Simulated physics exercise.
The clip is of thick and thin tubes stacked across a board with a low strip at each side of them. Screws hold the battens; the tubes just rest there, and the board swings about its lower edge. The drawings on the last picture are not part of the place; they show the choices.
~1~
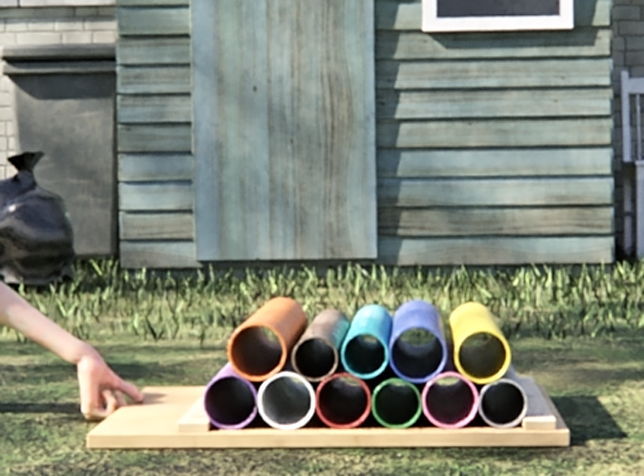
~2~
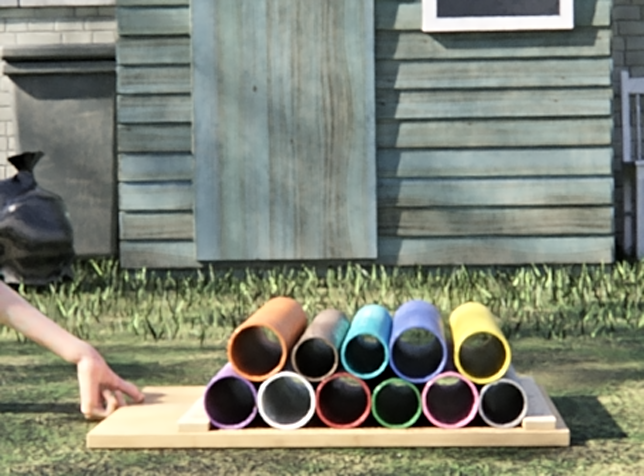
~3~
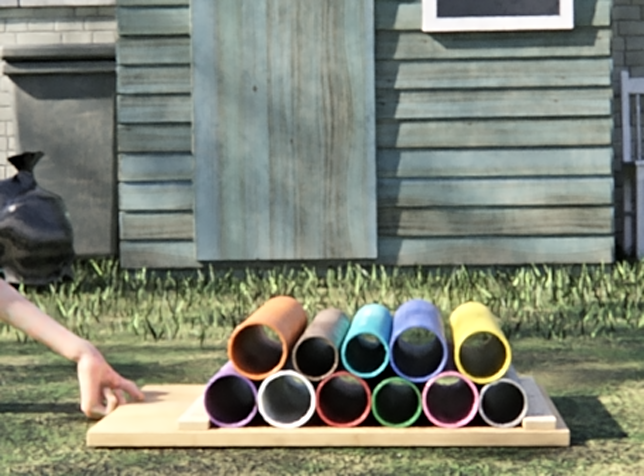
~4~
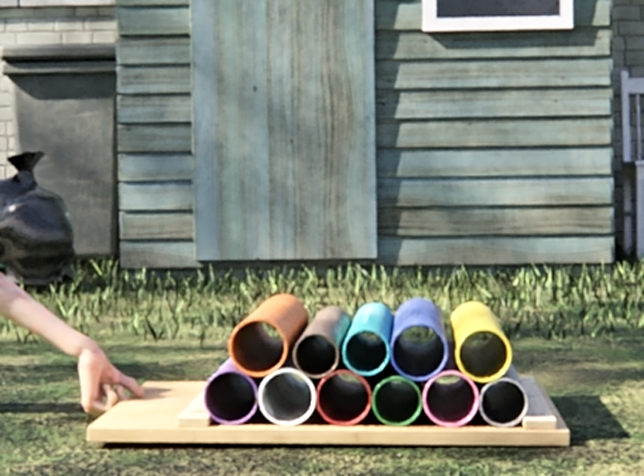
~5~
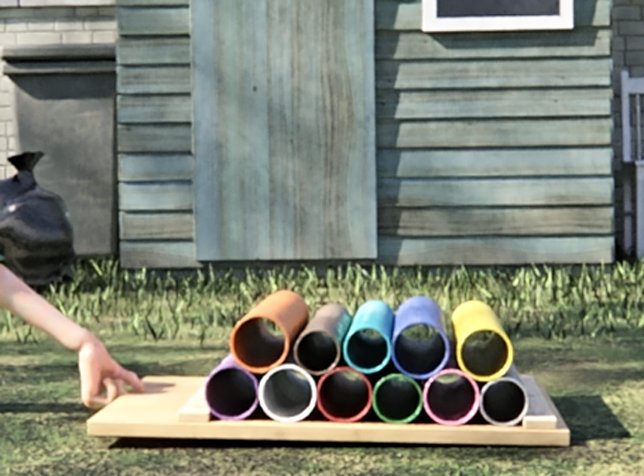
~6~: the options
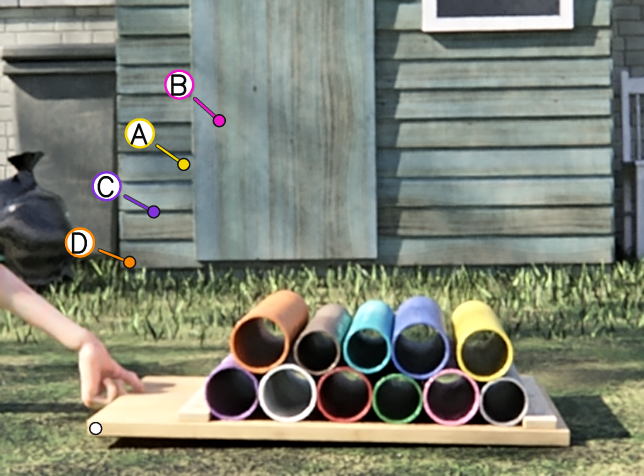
A hand slightly lifts the left end of a board holding two rows of colourful tubes.
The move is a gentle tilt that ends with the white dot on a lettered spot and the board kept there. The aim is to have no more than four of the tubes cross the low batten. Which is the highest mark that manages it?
Up to D.
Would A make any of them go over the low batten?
Yes, at A.
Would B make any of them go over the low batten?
Yes.
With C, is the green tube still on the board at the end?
No.
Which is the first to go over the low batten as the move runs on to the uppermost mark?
It is the yellow one.
On the marked copy, A at (184, 165); B at (219, 121); C at (154, 212); D at (129, 262); the white dot at (95, 428).
With D. Early on, board at 15°.
Further on, board at 22°.
At the end, board at 22°, one over the low batten (yellow).
As for the rest, A eleven over the low batten; B eleven over the low batten; C eleven over the low batten.
